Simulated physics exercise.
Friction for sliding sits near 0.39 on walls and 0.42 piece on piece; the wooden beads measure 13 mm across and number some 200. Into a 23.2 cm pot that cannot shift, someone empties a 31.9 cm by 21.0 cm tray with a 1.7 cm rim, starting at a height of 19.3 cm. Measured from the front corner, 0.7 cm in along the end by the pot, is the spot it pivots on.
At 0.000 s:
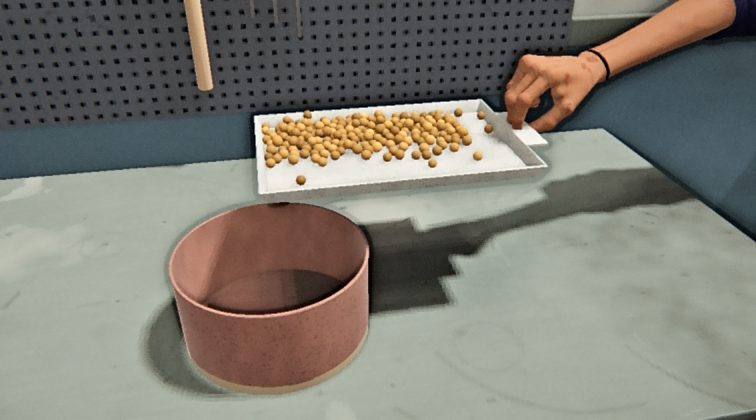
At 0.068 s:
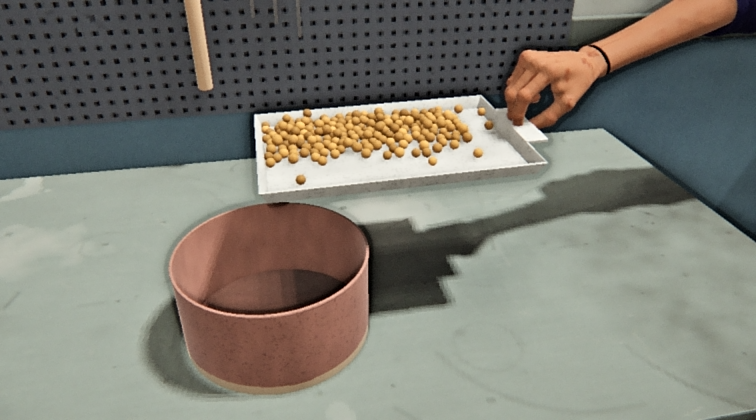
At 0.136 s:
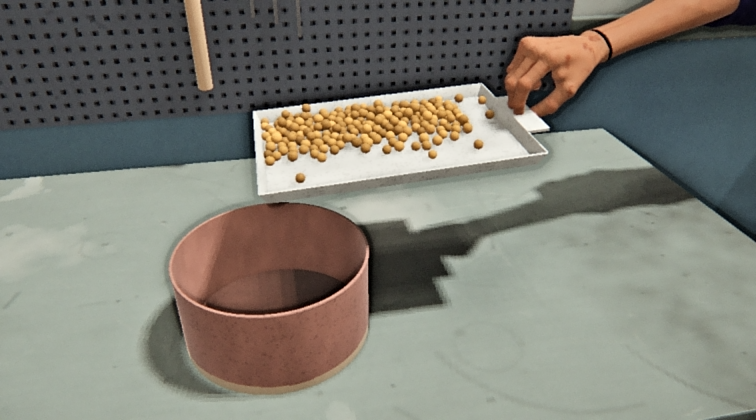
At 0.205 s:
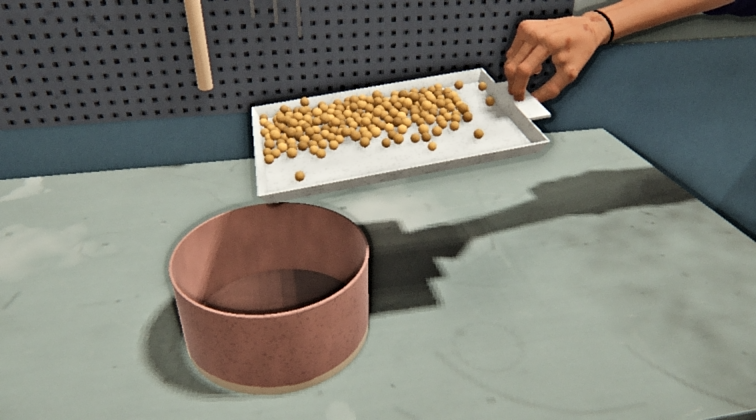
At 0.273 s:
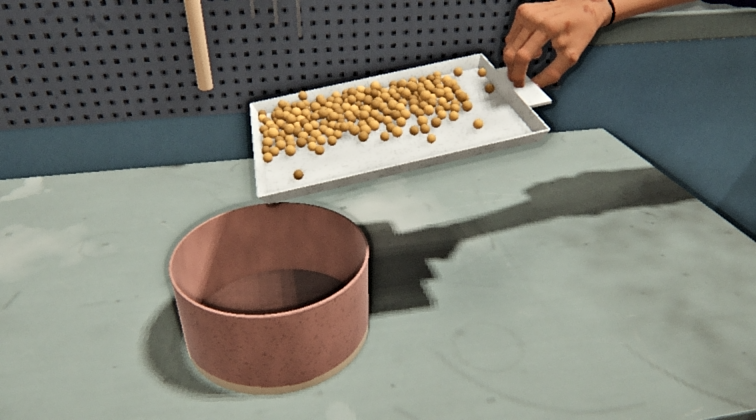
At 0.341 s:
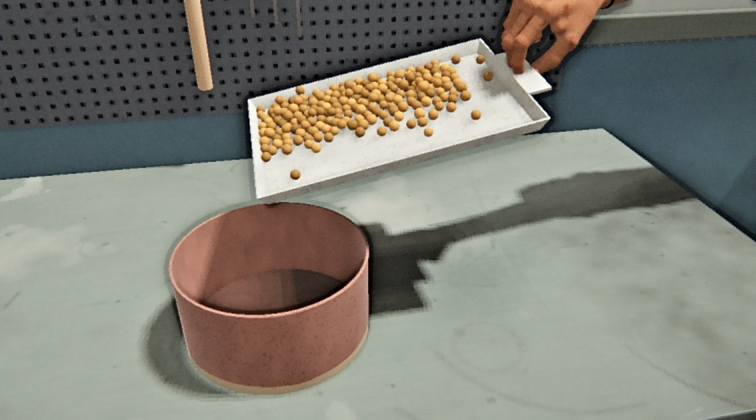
Above a worktop with a round pot, a hand slowly raises a bead tray's right end.
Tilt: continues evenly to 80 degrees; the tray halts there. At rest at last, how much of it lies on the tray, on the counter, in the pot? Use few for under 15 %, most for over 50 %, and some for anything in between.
Tray: Few, counter: Few, pot: Most.
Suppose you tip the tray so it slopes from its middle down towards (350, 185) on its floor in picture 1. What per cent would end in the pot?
That comes to around 95 per cent.
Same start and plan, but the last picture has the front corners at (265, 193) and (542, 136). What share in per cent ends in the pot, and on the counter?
Split: Pot = 80, counter = 20.
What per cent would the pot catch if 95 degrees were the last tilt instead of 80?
Around 100 in a hundred.
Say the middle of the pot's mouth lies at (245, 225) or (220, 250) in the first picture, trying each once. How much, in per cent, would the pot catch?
Spot one: Some 65 per cent; spot two: Some 95 per cent.
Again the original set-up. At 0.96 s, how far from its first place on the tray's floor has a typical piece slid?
Some 13 cm.
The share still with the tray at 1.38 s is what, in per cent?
Close to 35 in a hundred parts of the load.
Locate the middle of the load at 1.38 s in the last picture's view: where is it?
Close to pixel (242, 247).
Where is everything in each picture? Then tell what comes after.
In the first frame, tray tilt 0 degrees, front corners at (267, 189) and (538, 163); middle of the pieces at (366, 134); pot at (271, 251).
In the second frame, tray tilt 1 degrees, front corners at (267, 189) and (538, 160); middle of the pieces at (366, 132).
In the third frame, tray tilt 4 degrees, front corners at (266, 190) and (539, 151), lowest corner left front; middle of the pieces at (366, 125).
In the fourth frame, tray tilt 7 degrees, front corners at (265, 190) and (540, 139), lowest corner left front; middle of the pieces at (365, 118).
In the fifth frame, tray tilt 11 degrees, front corners at (265, 191) and (540, 128), lowest corner left front; middle of the pieces at (364, 110).
In the sixth frame, tray tilt 14 degrees, front corners at (264, 191) and (540, 116), lowest corner left front; middle of the pieces at (361, 103); pot at (271, 251). Its pace works out near 50 degrees a second.
After 0.96 s, tilt 45 degrees; the tray holds 85 %, the pot 5 %.
After 1.38 s, tilt 66 degrees; the tray holds 35 %, the pot 50 %.
After 1.87 s, tilt 80 degrees; the tray holds 0 %, the pot 100 %.
At rest (2.8 s), tray 0 %, counter 0 %, pot 100 %.
